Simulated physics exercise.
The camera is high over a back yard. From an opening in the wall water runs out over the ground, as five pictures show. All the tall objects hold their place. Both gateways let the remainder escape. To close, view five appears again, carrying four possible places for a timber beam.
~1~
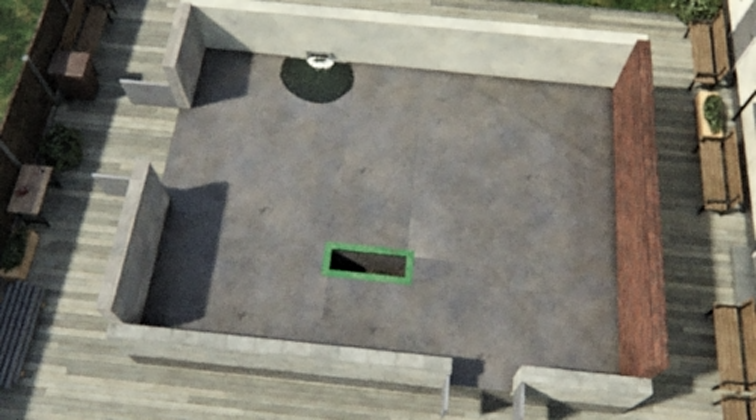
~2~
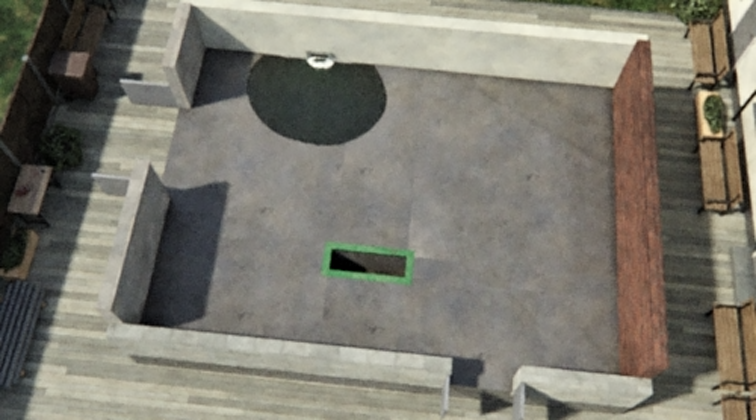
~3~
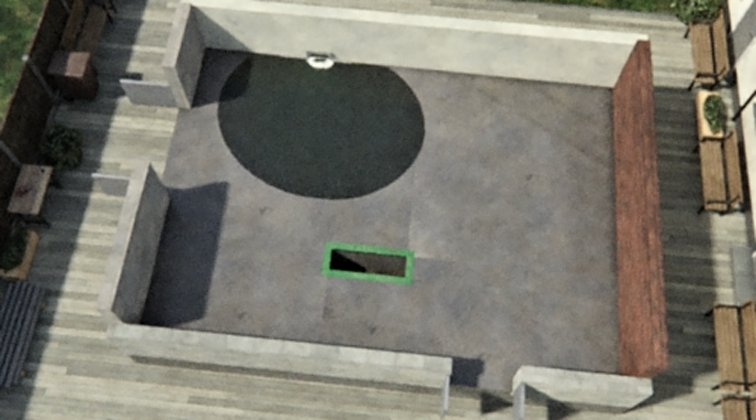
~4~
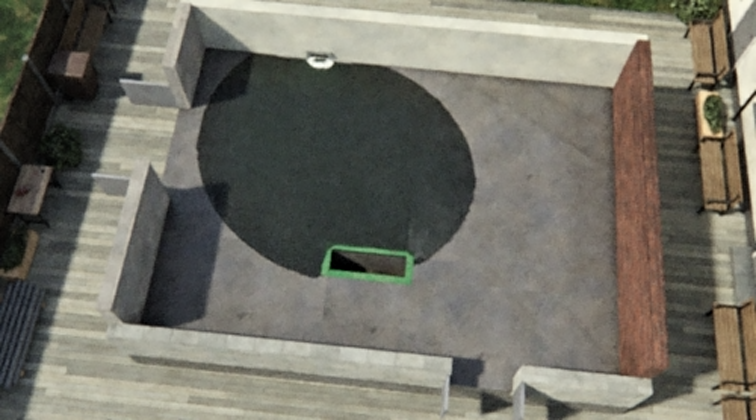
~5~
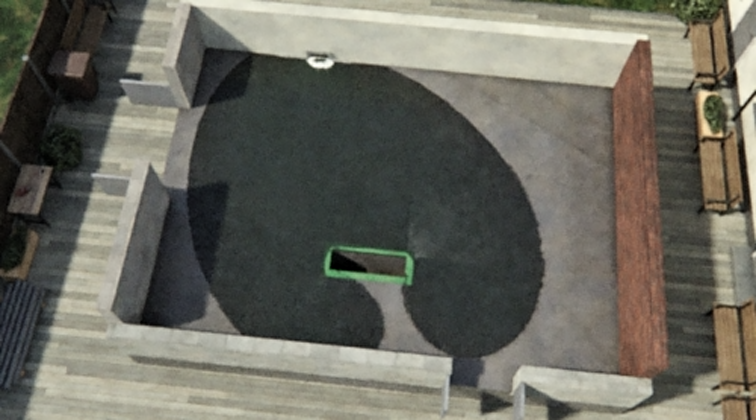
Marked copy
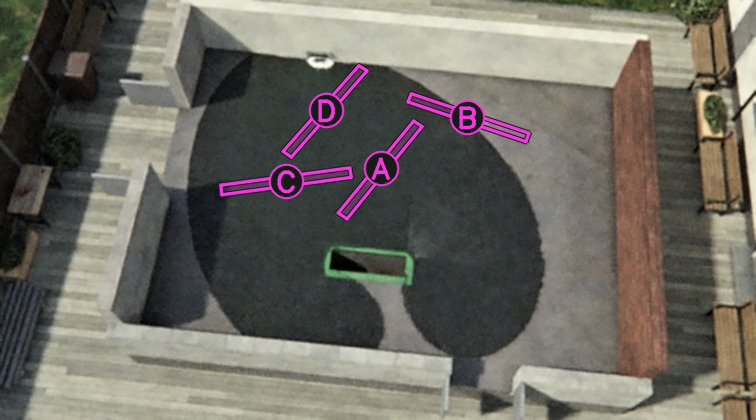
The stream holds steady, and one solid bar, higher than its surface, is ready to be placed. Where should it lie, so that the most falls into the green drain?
B beats the others.
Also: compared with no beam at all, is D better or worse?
Position D is worse.
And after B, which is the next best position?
A it is.
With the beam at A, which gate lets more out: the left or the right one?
More leaves on the right.
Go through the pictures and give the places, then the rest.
Outfall at (320, 55); green drain at (368, 263); open gate at (480, 374); open gate at (181, 152); front seen at (289, 89), 2 % of the ground wet; green drain still dry, in the first frame.
Front seen at (335, 139), 9 % of the ground wet; green drain still dry, in the second frame.
Front seen at (326, 196), 19 % of the ground wet; green drain still dry, in the third frame.
Front seen at (409, 257), 35 % of the ground wet; green drain taking water, in the fourth frame.
Front seen at (519, 328), 55 % of the ground wet; green drain taking water, in the fifth frame.
On the marked copy, A from (342, 215) to (417, 123); B from (409, 97) to (527, 137); C from (221, 189) to (350, 172); D from (287, 154) to (363, 68).
If A is chosen, about 16 % of the stream goes into the green drain, about 79 % out by the gates.
If B is chosen, about 31 % of the stream goes into the green drain, about 64 % out by the gates.
If C is chosen, about 7 % of the stream goes into the green drain, about 86 % out by the gates.
If D is chosen, about 7 % of the stream goes into the green drain, about 88 % out by the gates.
